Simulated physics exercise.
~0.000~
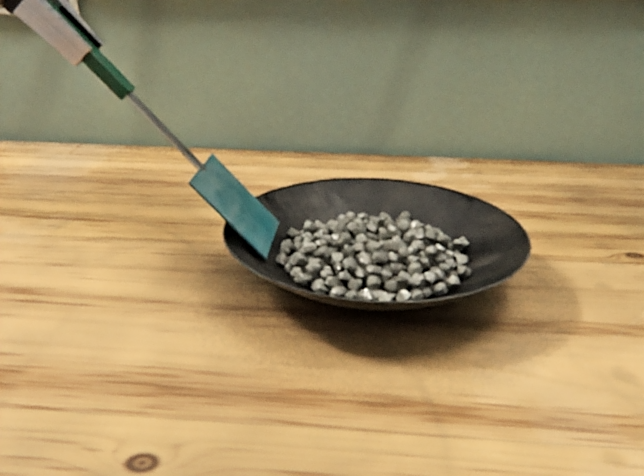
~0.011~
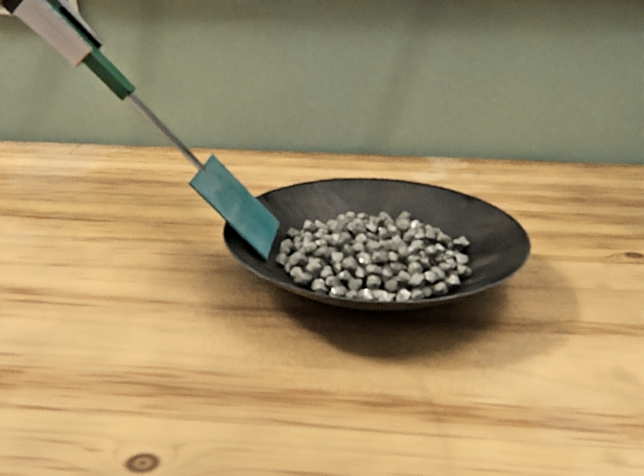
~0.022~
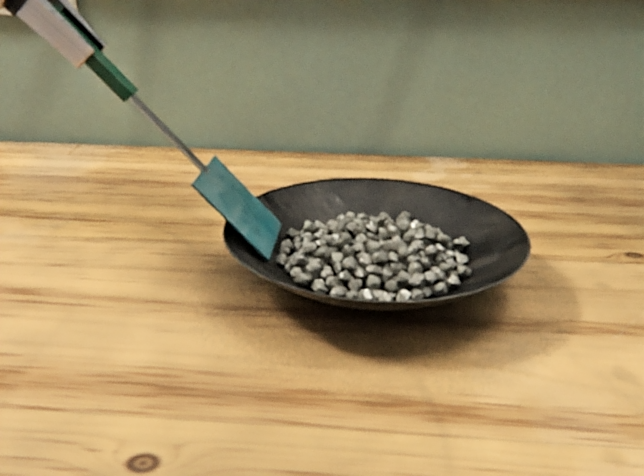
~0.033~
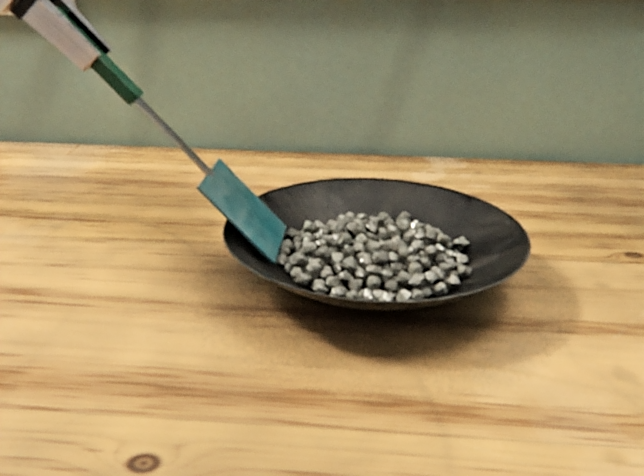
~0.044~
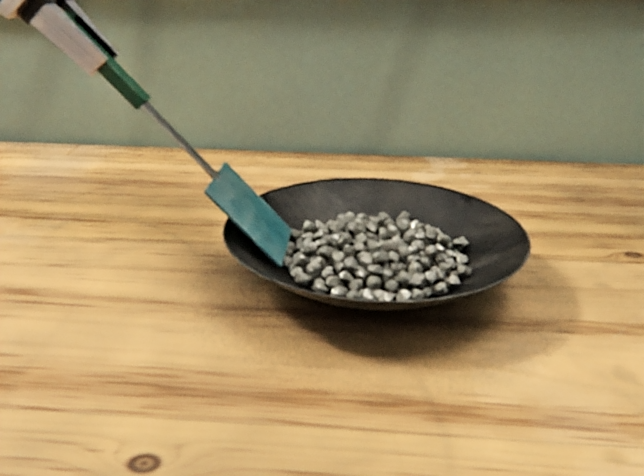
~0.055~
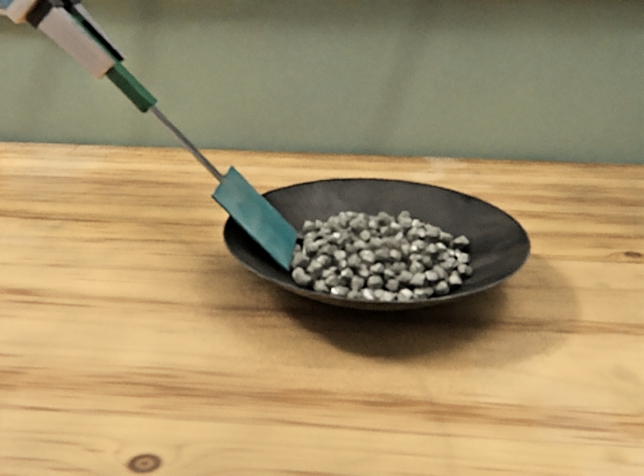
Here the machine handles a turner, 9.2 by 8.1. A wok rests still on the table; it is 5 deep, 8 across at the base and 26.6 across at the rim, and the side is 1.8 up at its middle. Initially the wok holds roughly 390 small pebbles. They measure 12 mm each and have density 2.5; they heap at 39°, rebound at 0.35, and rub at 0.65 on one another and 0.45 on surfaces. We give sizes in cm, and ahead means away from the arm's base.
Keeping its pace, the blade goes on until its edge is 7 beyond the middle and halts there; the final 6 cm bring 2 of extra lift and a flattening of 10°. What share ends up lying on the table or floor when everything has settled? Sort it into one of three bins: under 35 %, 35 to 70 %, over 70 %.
Bin: Under 35 %.
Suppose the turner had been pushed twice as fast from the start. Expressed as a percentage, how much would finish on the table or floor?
40 per cent, about.
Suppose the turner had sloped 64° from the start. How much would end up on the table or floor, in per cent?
I'd put it at about 30 per cent.
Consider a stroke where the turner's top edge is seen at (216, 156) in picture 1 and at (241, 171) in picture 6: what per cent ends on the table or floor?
Roughly 30 %.
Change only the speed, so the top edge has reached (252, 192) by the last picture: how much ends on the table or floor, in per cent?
About 60 percent.
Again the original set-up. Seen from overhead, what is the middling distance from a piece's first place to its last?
The answer is about 9 cm.
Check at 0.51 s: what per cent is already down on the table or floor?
My estimate is roughly 25 %.
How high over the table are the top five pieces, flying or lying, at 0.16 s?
They are near 6 cm up.
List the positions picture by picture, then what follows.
Turner top edge at (201, 167), sloping 47°; upper third of the load around (376, 246), from x 280 to 465, top at y 215; 392 in the wok, in the first picture.
Turner top edge at (201, 168), sloping 47°; upper third of the load around (376, 246), from x 280 to 465, top at y 215, in the second picture.
Turner top edge at (203, 169), sloping 47°; upper third of the load around (376, 246), from x 280 to 465, top at y 215, in the third picture.
Turner top edge at (209, 172), sloping 47°; upper third of the load around (376, 246), from x 280 to 465, top at y 215, in the fourth picture.
Turner top edge at (215, 176), sloping 47°; upper third of the load around (377, 246), from x 285 to 465, top at y 215, in the fifth picture.
Turner top edge at (222, 179), sloping 47°; upper third of the load around (379, 244), from x 295 to 465, top at y 215; 392 in the wok, in the sixth picture.
By 0.16 s, sloping 47°, highest piece 6 above the table; 392 in the wok.
By 0.26 s, sloping 43°, highest piece 8 above the table; 380 in the wok, 1 on the table or floor, 11 on the blade or in flight.
By 0.51 s, sloping 37°, highest piece 7 above the table; 296 in the wok, 91 on the table or floor, 5 on the blade or in flight.
By 1.56 s, sloping 37°, highest piece 7 above the table; 295 in the wok, 97 on the table or floor.
Final count, 295 in the wok, 97 on the table or floor. That is 25 % on the table or floor.
